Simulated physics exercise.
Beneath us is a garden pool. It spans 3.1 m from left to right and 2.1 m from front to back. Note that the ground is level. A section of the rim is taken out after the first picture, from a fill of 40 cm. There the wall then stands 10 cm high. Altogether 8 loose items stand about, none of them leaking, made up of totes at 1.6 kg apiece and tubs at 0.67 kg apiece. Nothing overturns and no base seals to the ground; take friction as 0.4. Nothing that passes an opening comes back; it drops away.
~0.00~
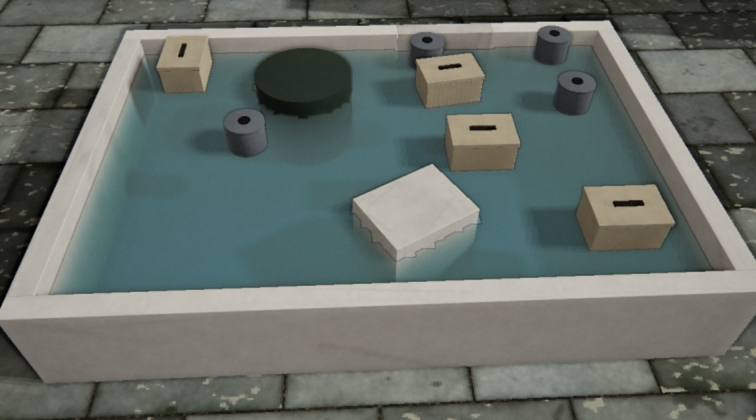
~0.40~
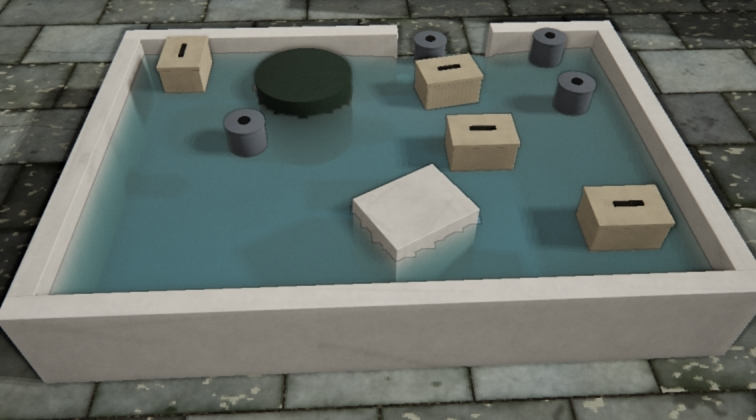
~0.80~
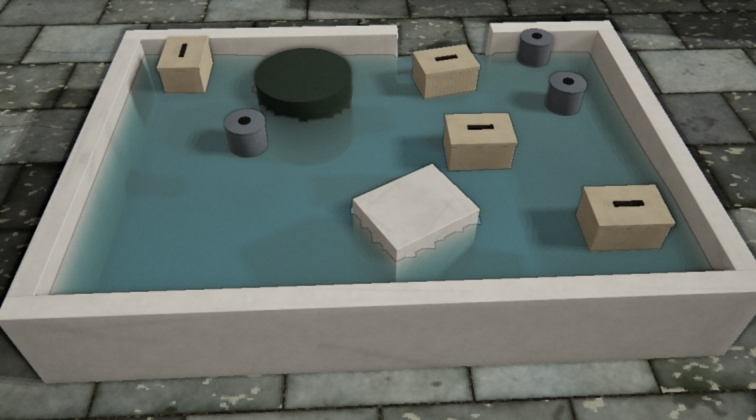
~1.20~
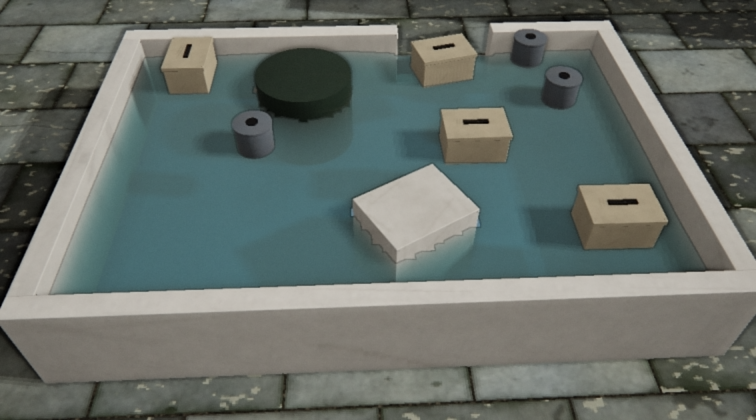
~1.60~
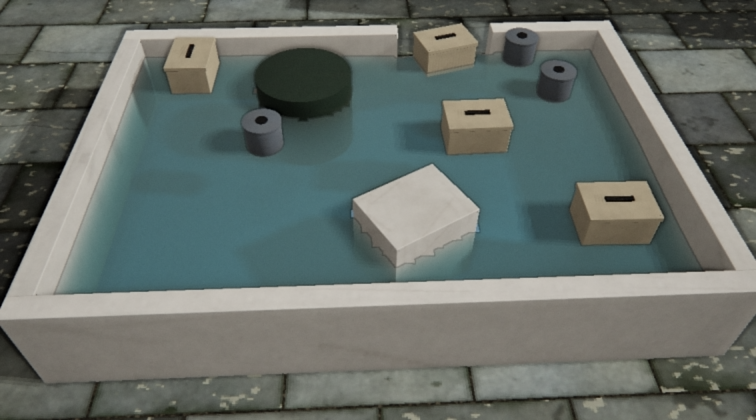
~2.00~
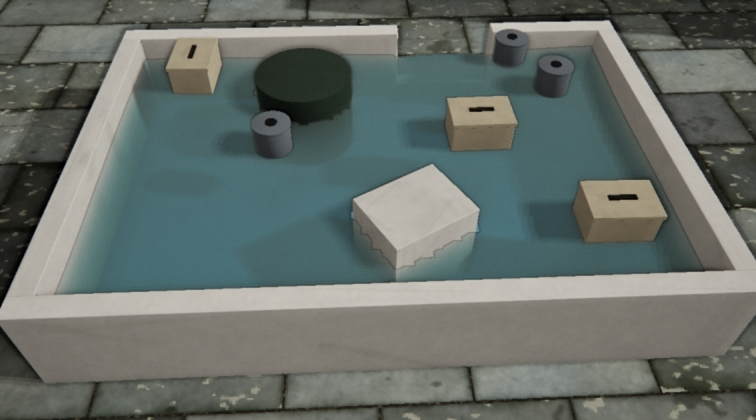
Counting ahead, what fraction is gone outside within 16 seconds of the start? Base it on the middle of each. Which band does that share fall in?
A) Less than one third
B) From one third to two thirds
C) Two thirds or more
C.
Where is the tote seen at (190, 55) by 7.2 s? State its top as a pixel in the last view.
Near (224, 58).
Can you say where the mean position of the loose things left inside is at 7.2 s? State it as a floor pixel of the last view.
Mean position approx. (395, 158).
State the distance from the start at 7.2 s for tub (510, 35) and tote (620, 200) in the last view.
Log: Item 1 washed out, item 2 40 cm.
After 3.2 s 3 of 8 are out; 5 afloat.
After 7.2 s 5 of 8 are out; 3 afloat.
After 12.0 s 6 of 8 are out; 2 afloat.
After 16.0 s 6 of 8 are out; 2 afloat.
